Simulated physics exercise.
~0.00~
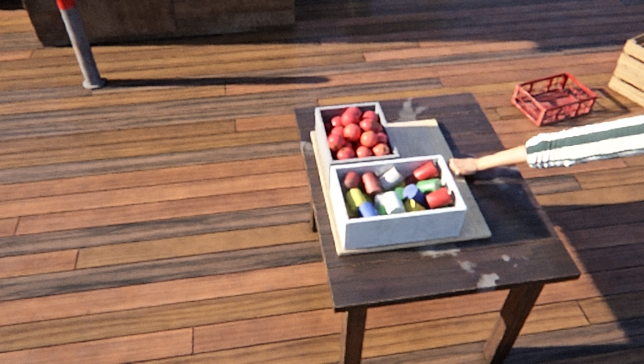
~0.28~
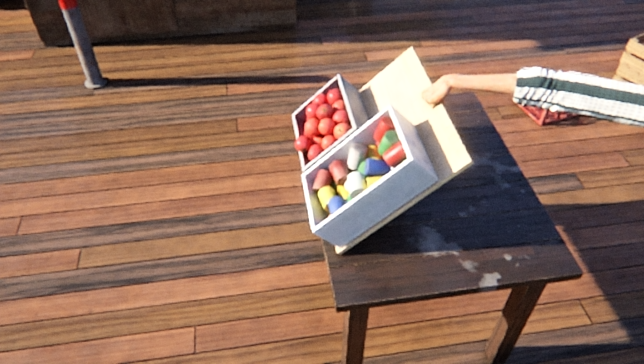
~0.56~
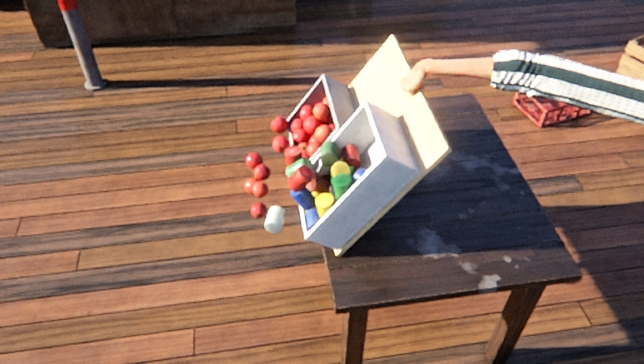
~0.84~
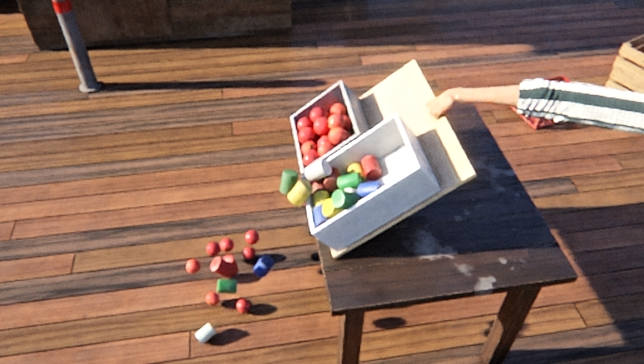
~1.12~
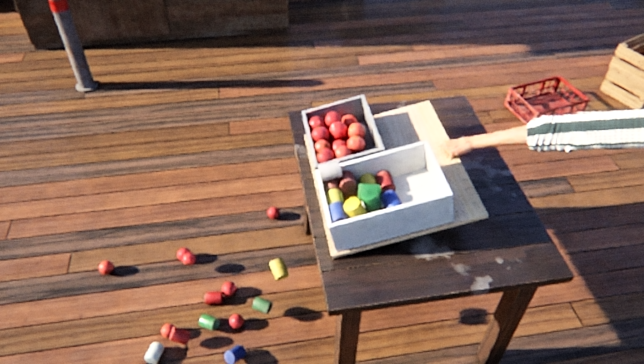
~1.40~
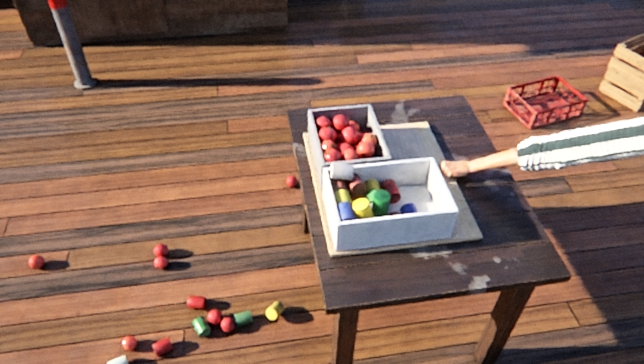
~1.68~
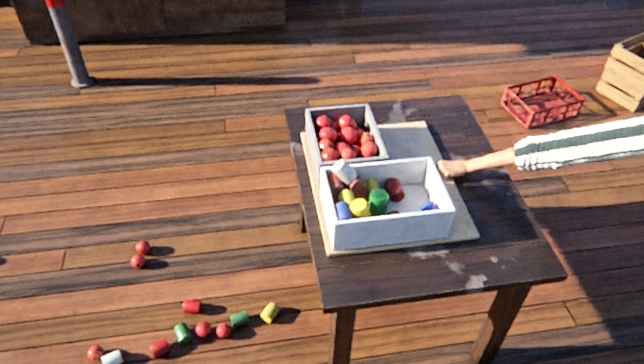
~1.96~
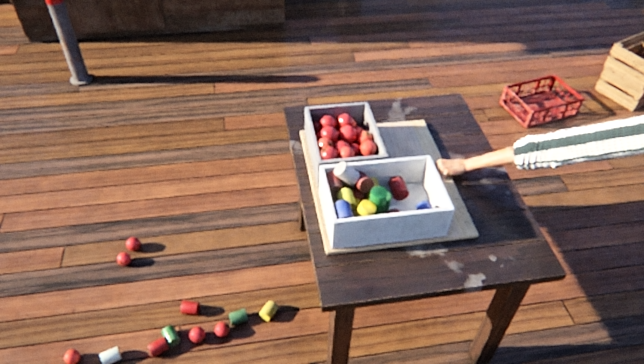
To begin with, a white box of colourful jar-like pieces and a grey box of tomatoes sit on a board on a dark table, with a hand in a striped sleeve gripping the board's right end. The hand raises that end, tipping the boxes steeply to the left, and the contents slide towards the low side. Several tomatoes and jars spill over the walls and drop to the wooden deck. The hand then lowers the board flat again while the fallen pieces scatter and roll. Finally, both boxes rest level, still holding most of their contents, with the spilled pieces lying left of the table.
